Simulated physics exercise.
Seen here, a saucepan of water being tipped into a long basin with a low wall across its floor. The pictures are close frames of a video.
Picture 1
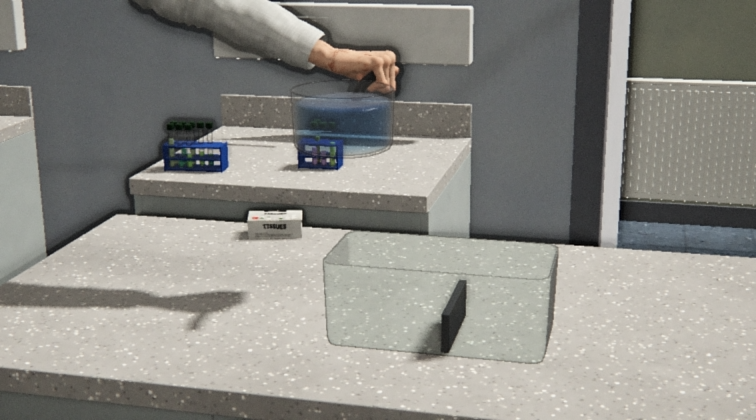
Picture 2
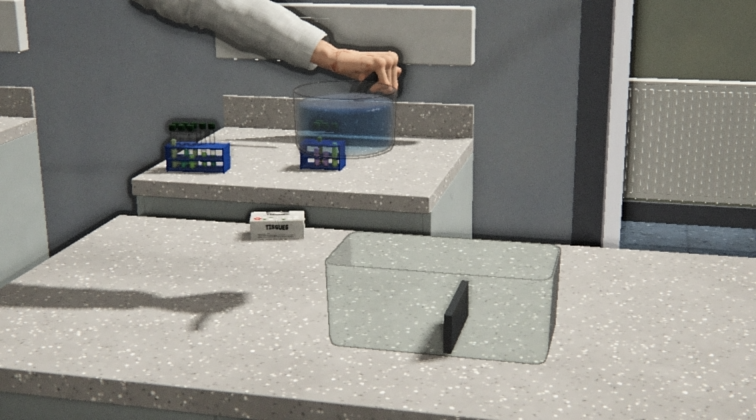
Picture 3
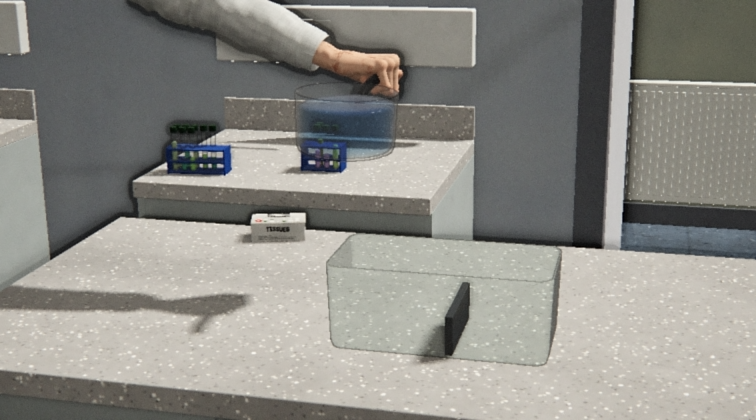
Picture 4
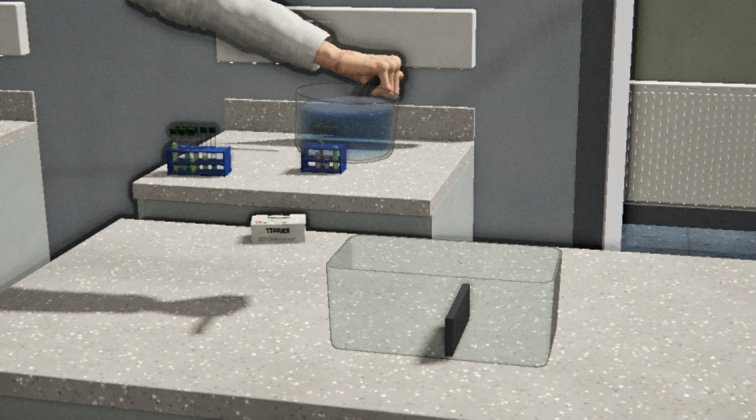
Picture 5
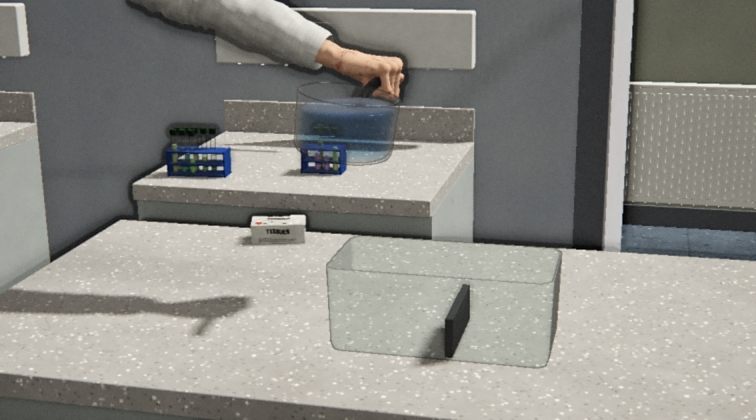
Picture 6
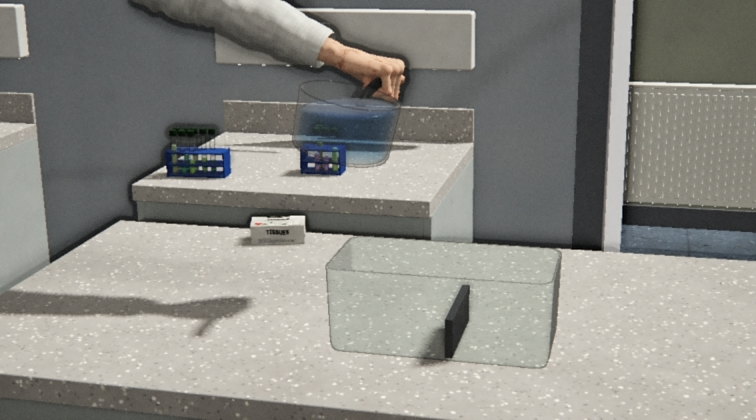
A hand gradually tilting a clear pan of blue water to the right, behind a long transparent basin on a speckled counter.
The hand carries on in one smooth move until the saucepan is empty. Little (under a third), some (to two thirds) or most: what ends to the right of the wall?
In the end between a third and two thirds is right of the wall.
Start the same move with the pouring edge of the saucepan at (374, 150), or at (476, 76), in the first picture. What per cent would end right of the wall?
The first gives 0 %, the second 80 %.
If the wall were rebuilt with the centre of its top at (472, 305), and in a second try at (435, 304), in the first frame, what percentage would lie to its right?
In turn 15 and 65 in a hundred.
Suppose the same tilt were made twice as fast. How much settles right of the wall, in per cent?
Near 20 %.
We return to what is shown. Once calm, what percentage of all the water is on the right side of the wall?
Close to 45 per cent.
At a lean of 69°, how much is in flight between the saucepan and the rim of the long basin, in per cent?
About 30 per cent.
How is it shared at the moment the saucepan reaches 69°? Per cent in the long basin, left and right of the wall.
The left part 5 per cent, the right part 5.
A moment on, the saucepan is tipped part way and 58 per cent is still to pour, 5 is left of the wall and 4 right of it.
Next, the saucepan is tipped right over and 8 per cent is still to pour, 36 is left of the wall and 43 right of it.
Then the saucepan is tipped right over and 0 per cent is still to pour, 55 is left of the wall and 44 right of it.
Later the saucepan is tipped right over and 0 per cent is still to pour, 55 is left of the wall and 44 right of it.
Finally, 55 per cent lies left of the wall, 44 right of it and 1 outside.
